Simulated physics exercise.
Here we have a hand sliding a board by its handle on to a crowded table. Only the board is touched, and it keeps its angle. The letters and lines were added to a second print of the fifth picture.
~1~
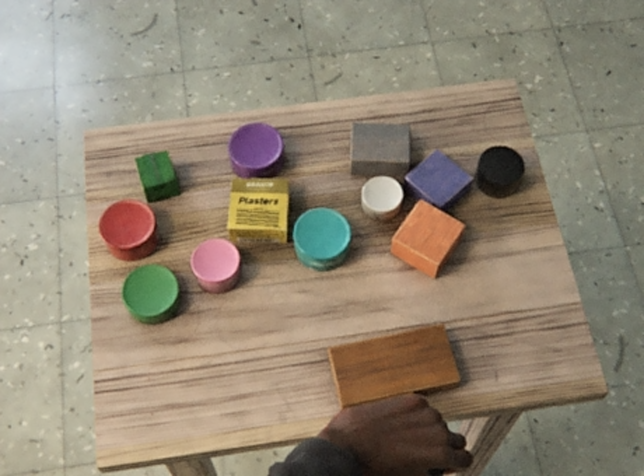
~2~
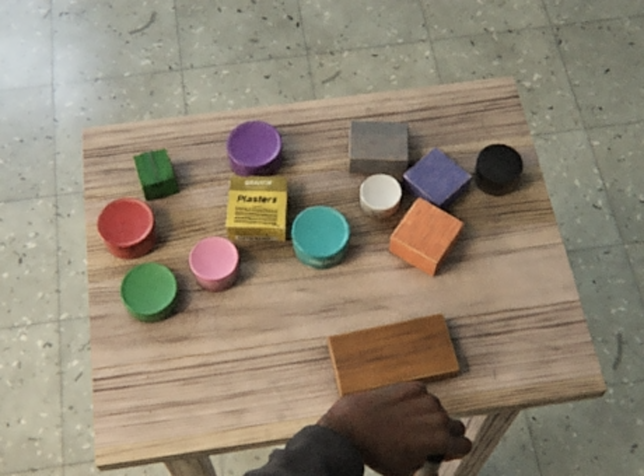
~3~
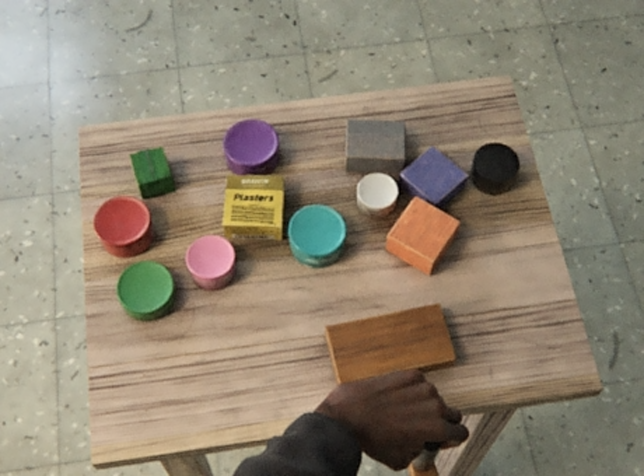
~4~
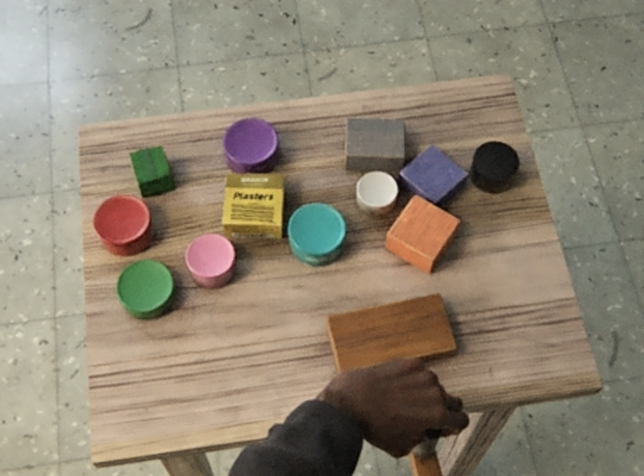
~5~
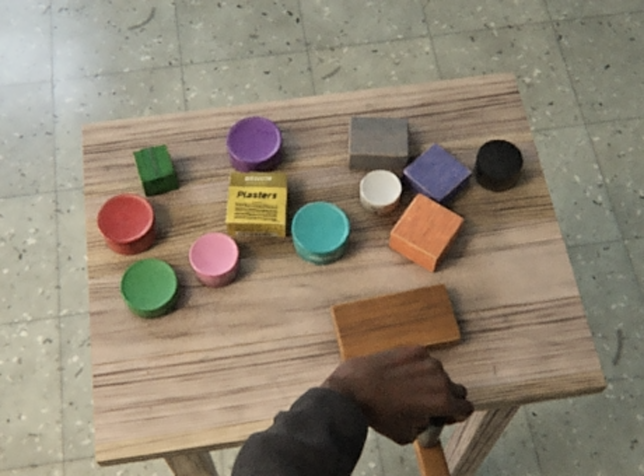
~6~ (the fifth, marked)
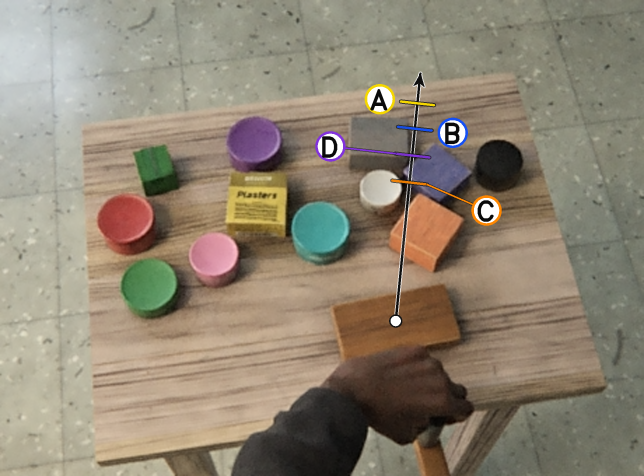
At first, a hand rests at the near edge of a wooden table, by a flat brown board lying below a spread of colourful round tubs and blocks. The hand then slides the board slightly forward, a handle coming into view beneath the fingers, while the other objects stay in place.
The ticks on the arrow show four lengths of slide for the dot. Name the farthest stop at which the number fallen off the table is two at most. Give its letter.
No farther than B.
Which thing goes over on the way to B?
The grey block goes over.
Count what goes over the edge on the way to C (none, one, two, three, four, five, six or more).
By then, none.
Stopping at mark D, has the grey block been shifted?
By then, yes.
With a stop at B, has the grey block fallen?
Yes.
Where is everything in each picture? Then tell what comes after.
Black pot (499, 172); grey block (379, 149); pink jar (217, 266), in the first frame.
Board (393, 352); purple jar (255, 151), in the second frame.
Board (390, 342); blue block (433, 180), in the third frame.
Board (391, 332); green tub (146, 290), in the fourth frame.
Board (396, 321); white tub (380, 193); yellow box (258, 205); red tub (128, 225), in the fifth frame.
On the marked copy, A at (418, 103); B at (415, 128); C at (410, 182); D at (413, 156); the arrow from (396, 321) to (420, 73); the white dot at (396, 321).
Following B. Soon after the start, board (402, 251); blue block (439, 150); white tub (367, 186).
Later, board (409, 183); grey block (371, 99); blue block (449, 116).
In the end, board (414, 134); grey block over the edge; blue block (448, 84); one fallen.
As for the rest, A drops four; C is within the limit but short; D is within the limit but short.
